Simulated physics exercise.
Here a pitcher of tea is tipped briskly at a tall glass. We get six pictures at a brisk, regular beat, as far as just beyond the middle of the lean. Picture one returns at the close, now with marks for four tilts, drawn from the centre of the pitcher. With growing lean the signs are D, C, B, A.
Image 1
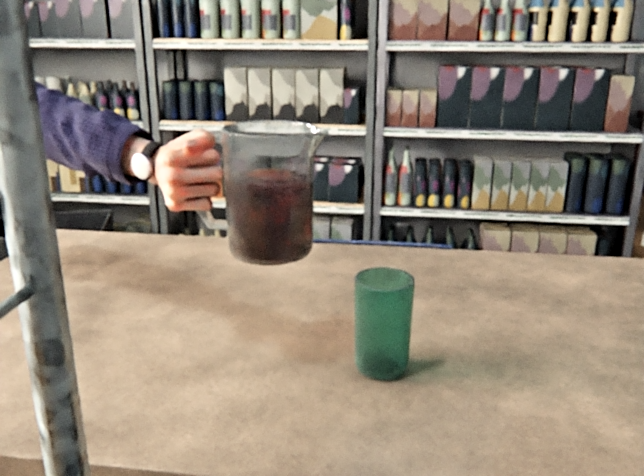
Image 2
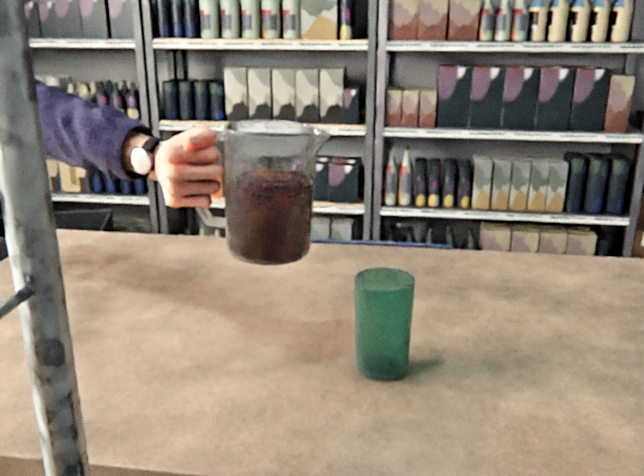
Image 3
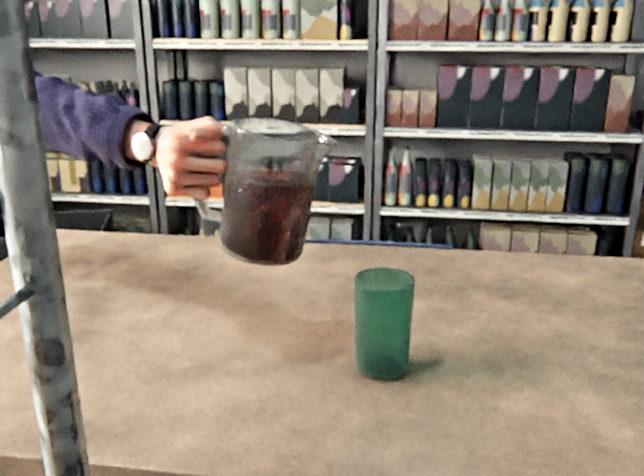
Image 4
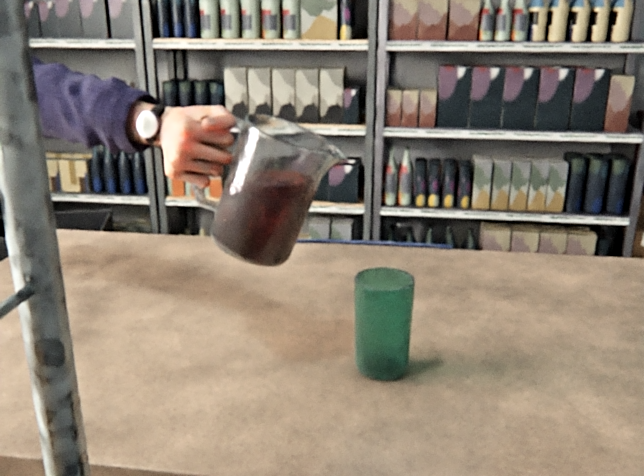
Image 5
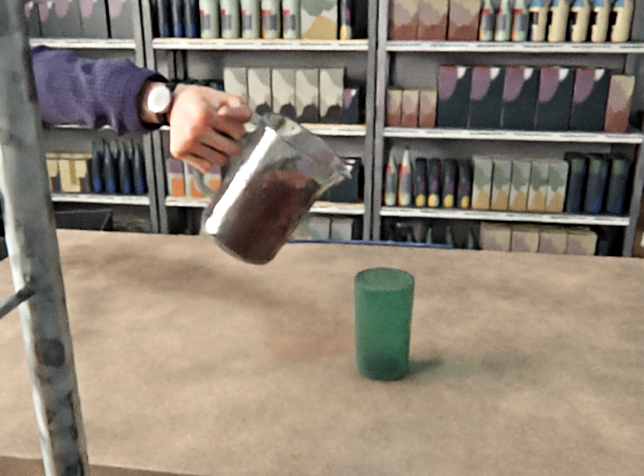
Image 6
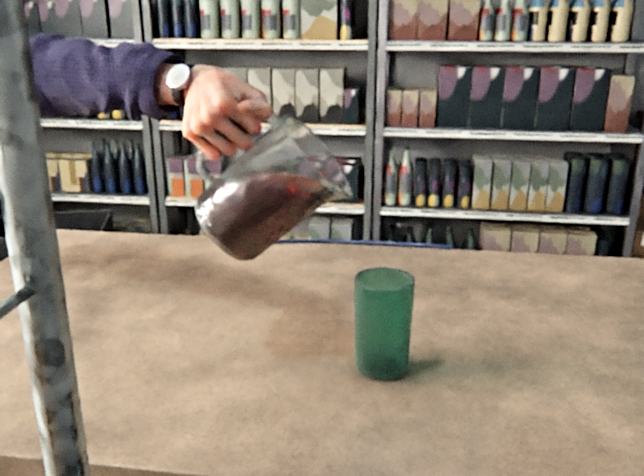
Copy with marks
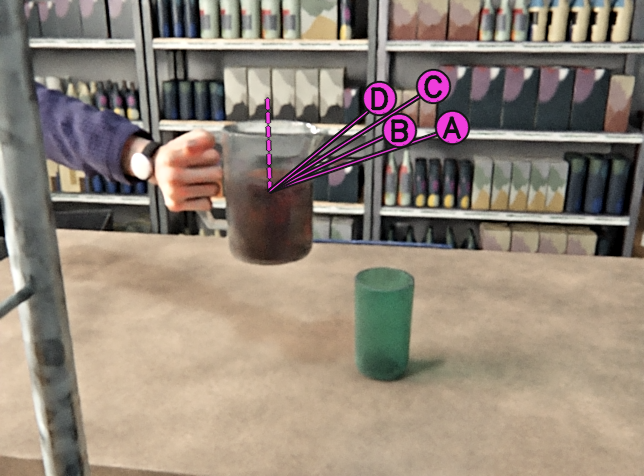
A hand tilts a clear pitcher of dark tea steeply rightward above a green glass.
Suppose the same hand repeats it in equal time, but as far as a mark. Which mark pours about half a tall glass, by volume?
Best: A.
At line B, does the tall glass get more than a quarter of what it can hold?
Yes, it does.
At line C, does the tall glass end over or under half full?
Under half.
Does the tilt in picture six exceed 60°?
No.
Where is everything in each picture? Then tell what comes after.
Upright, lip at (326, 132); rim of the tall glass round (385, 278); nothing has left yet, in the first picture.
Tipped about 2°, lip at (329, 135); nothing has left yet, in the second picture.
Tipped about 10°, lip at (336, 143); nothing has left yet, in the third picture.
Tipped about 20°, lip at (344, 157); nothing has left yet, in the fourth picture.
Tipped about 34°, lip at (350, 176); nothing has left yet, in the fifth picture.
Tipped about 48°, lip at (352, 196); nothing has left yet, in the sixth picture.
In magenta, A at (437, 134); B at (383, 136); C at (419, 96); D at (367, 111).
With A, the tall glass ends with about 51 % of what it can hold.
With B, the tall glass ends with about 31 % of what it can hold.
With C, the tall glass ends with about 15 % of what it can hold.
With D, the tall glass ends with about 5 % of what it can hold.
